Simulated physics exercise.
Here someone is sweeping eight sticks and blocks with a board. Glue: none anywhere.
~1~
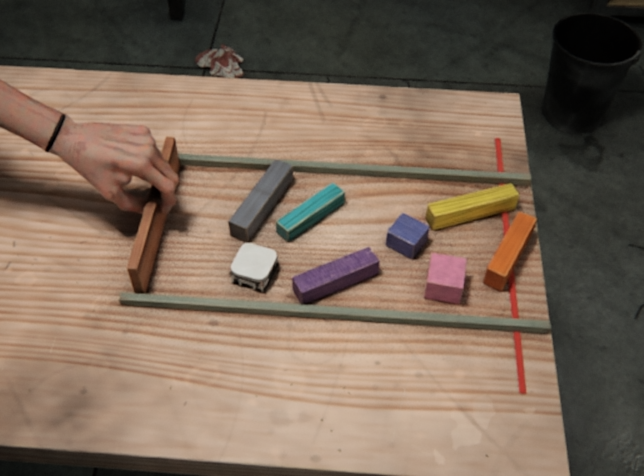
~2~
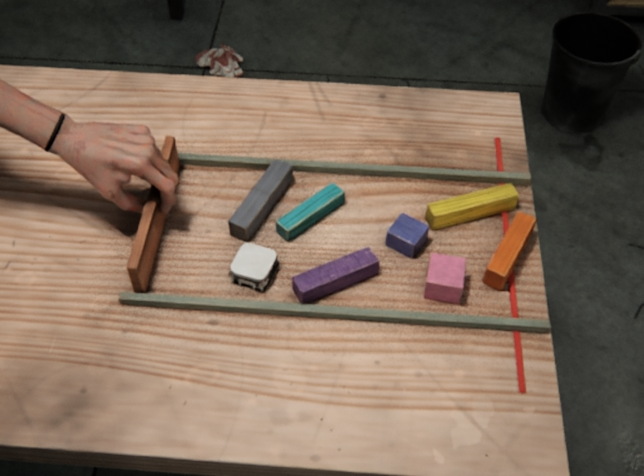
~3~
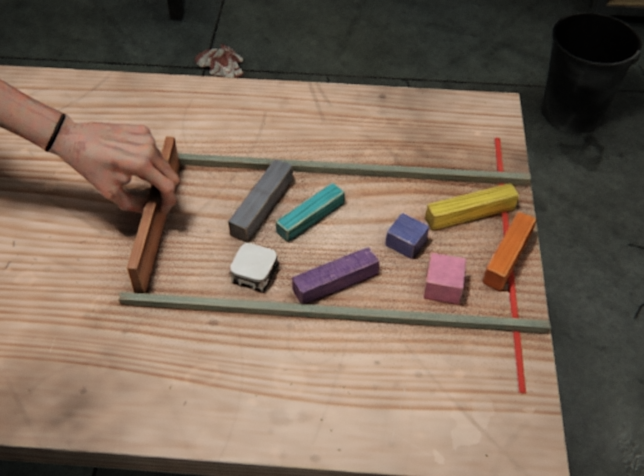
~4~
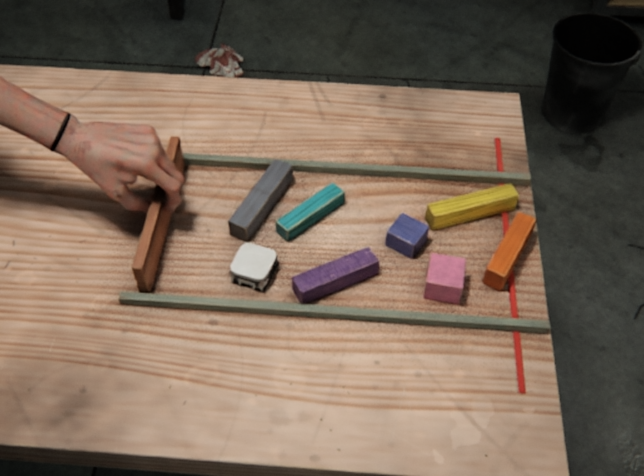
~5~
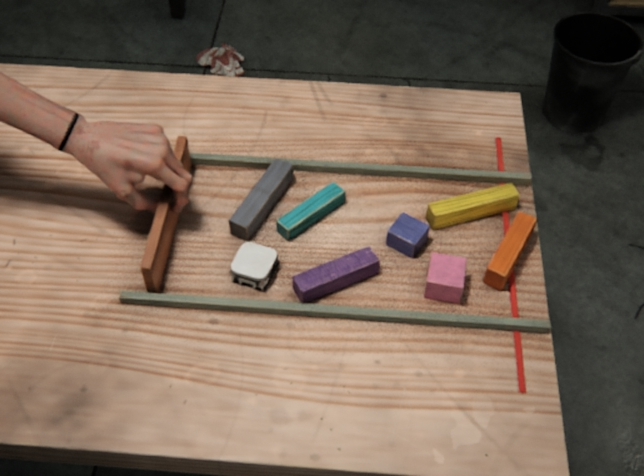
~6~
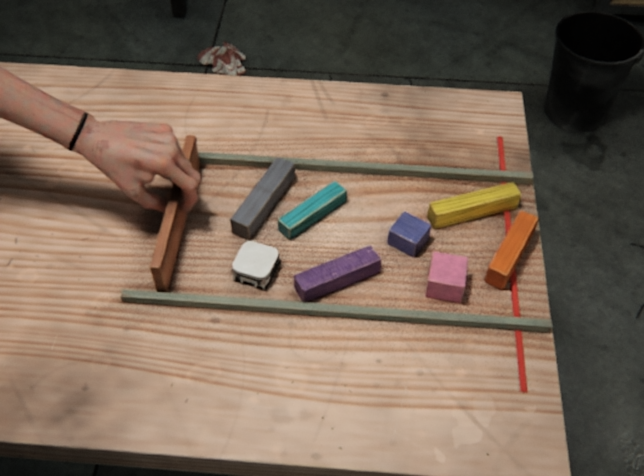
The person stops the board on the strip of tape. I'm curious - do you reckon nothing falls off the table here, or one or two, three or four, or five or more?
I'd say five or more fall off.
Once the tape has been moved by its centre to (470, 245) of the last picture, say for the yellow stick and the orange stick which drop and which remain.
Well, the yellow stick topples off and the orange stick topples off.
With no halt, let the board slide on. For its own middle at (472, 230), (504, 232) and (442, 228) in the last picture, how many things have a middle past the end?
Middles past end - pos 1: 3, pos 2: 5, pos 3: 0.
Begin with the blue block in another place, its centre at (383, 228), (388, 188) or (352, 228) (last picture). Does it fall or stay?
Going through them in order, it comes off, then comes off, then comes off.
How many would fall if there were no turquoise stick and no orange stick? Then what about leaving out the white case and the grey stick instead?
Counts - first: 4; second: 4.
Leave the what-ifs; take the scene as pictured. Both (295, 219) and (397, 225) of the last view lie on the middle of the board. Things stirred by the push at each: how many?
Tally: 4; 7.
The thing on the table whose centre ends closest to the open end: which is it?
That is the turquoise stick.
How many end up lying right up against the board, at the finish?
2 in contact.
A little later, none off yet; orange stick at rest near (512, 249); yellow stick at rest near (474, 205); pink block at rest near (447, 277).
Next, none off yet; orange stick at rest near (512, 249); yellow stick at rest near (475, 205); pink block shifted a little near (465, 278).
Later still, none off yet; orange stick tilted a little near (554, 248); yellow stick shifted about its own width near (540, 199); pink block shifted well along near (542, 295).
When it is over, the number that fall off is five or more; down, purple bar, blue block, pink block, yellow stick and orange stick.
